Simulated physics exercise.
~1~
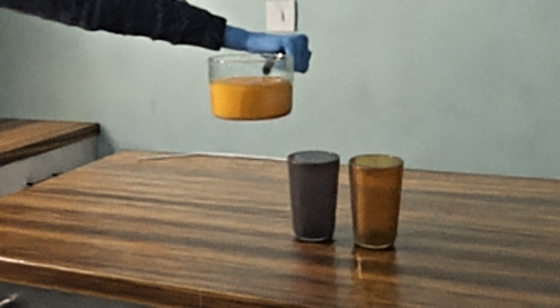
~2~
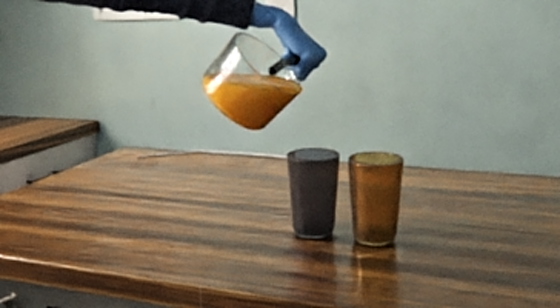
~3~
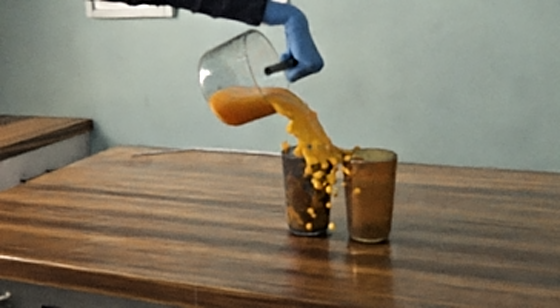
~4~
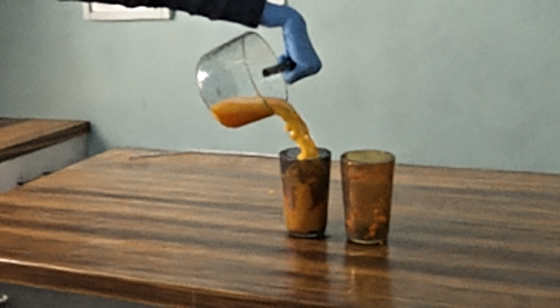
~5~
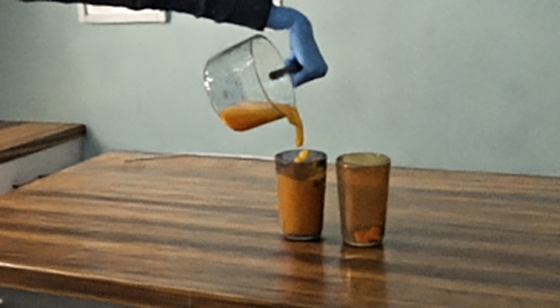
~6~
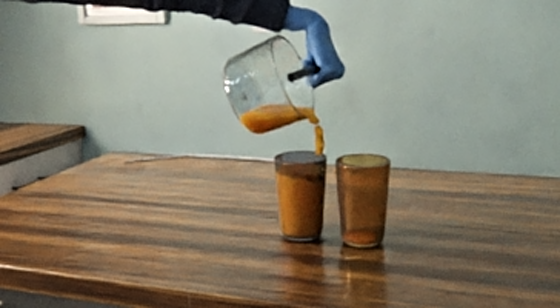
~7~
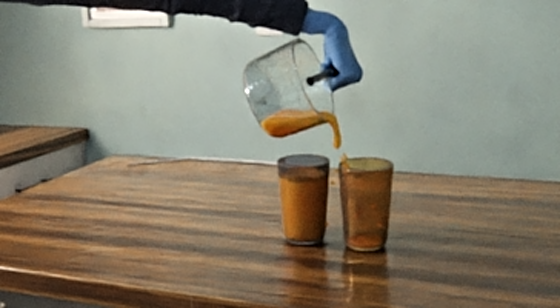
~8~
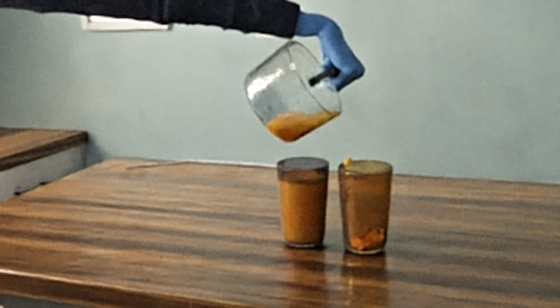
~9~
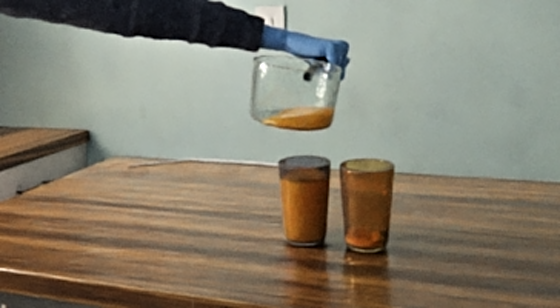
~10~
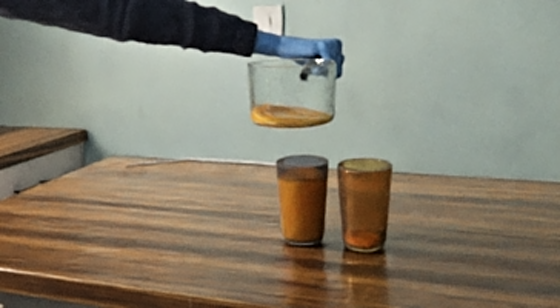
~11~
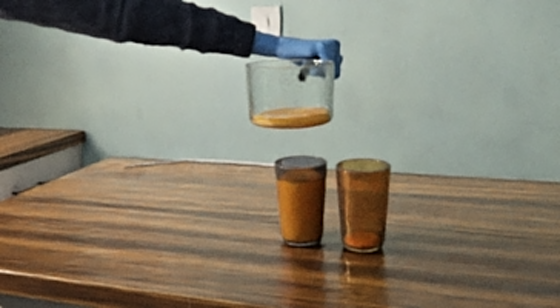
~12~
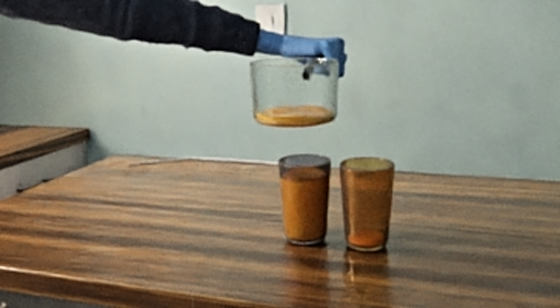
To begin with, a blue-gloved hand holds a clear saucepan of orange juice above a wooden worktop, where two tinted glasses stand side by side, one greyish and one amber. The hand tips the pan to the right, and juice rushes out, splashing around the left glass with scattered drops. The stream narrows and fills most of the left glass. Still tilted, the pan moves right, and a thin stream reaches the right glass. Then the hand levels the pan, ending the pour, and holds it above the glasses with a little juice left inside.
